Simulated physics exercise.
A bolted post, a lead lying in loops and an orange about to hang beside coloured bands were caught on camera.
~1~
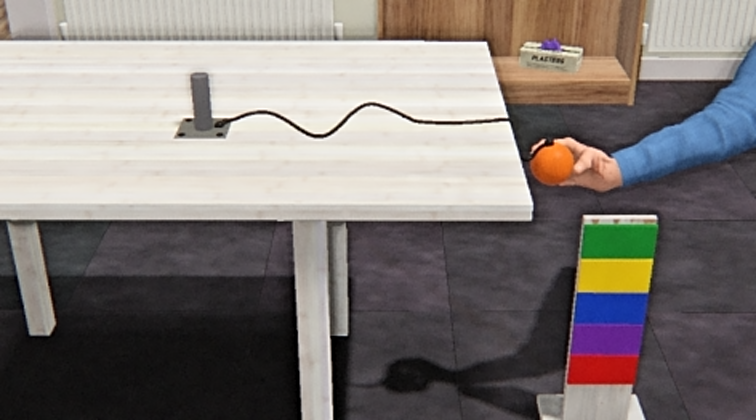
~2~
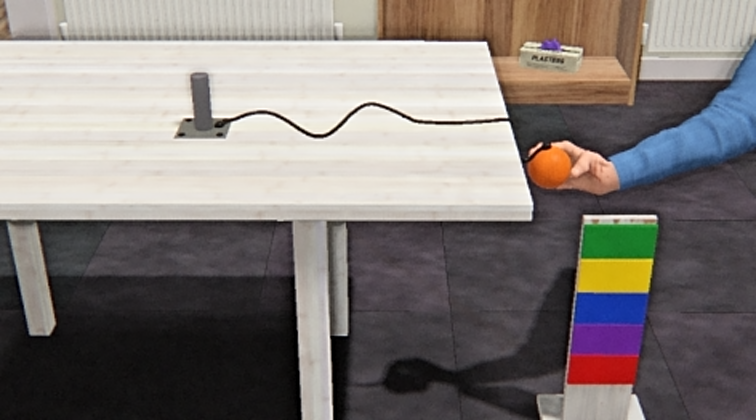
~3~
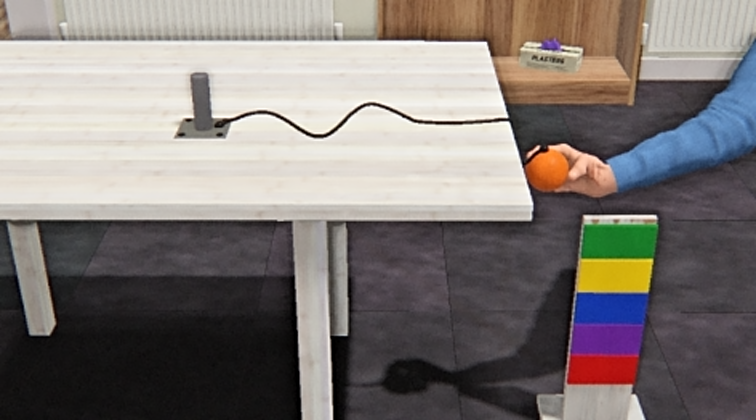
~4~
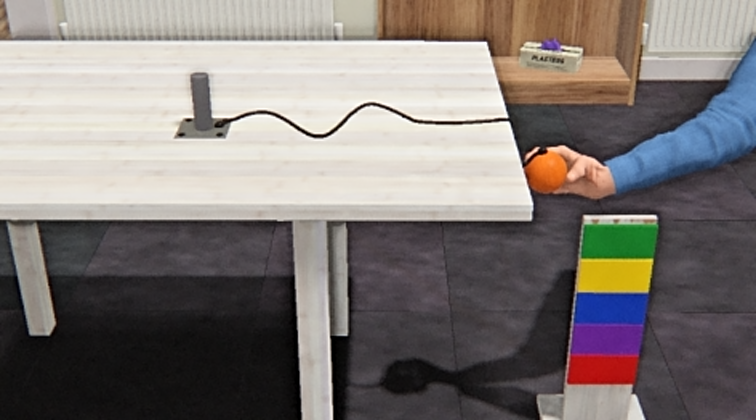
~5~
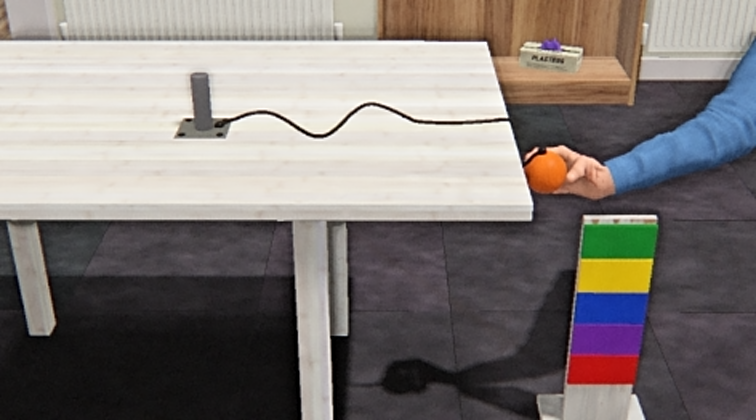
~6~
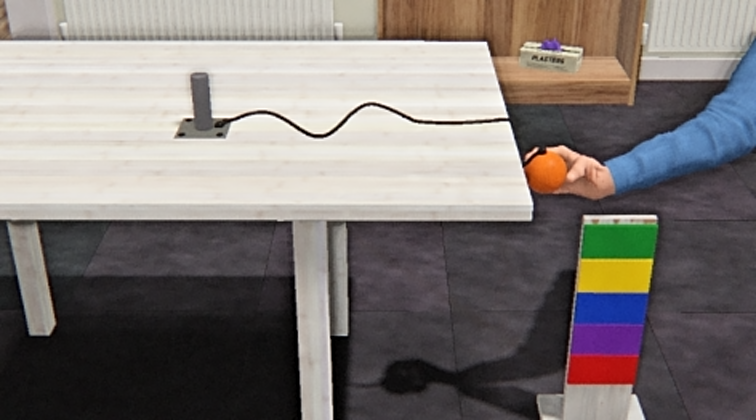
A hand held an orange ball just off the table's right edge and shifted it very slightly left, then kept still, while the loosely curved black cord and the coloured bands stayed put.
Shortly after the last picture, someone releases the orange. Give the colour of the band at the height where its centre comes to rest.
The band is blue.
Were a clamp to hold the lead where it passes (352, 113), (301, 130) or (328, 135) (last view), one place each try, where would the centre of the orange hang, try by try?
Going through the three tries, you get (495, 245), (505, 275) and (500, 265).
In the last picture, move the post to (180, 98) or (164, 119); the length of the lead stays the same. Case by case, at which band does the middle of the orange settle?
Yellow; yellow.
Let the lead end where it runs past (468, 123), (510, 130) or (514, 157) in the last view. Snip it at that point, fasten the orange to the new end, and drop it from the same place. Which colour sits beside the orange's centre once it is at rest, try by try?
Lab note - try 1: Higher than all five; try 2: Green; try 3: Yellow.
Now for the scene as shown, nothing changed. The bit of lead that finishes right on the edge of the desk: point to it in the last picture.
That spot lies near (401, 115).
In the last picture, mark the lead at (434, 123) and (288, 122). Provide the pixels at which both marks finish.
Point one: (507, 161); point two: (315, 124).
Soon after, orange near (492, 300); level with blue.
Then, orange near (505, 310); level with blue.
At rest, orange near (501, 313); level with blue. The blue one.
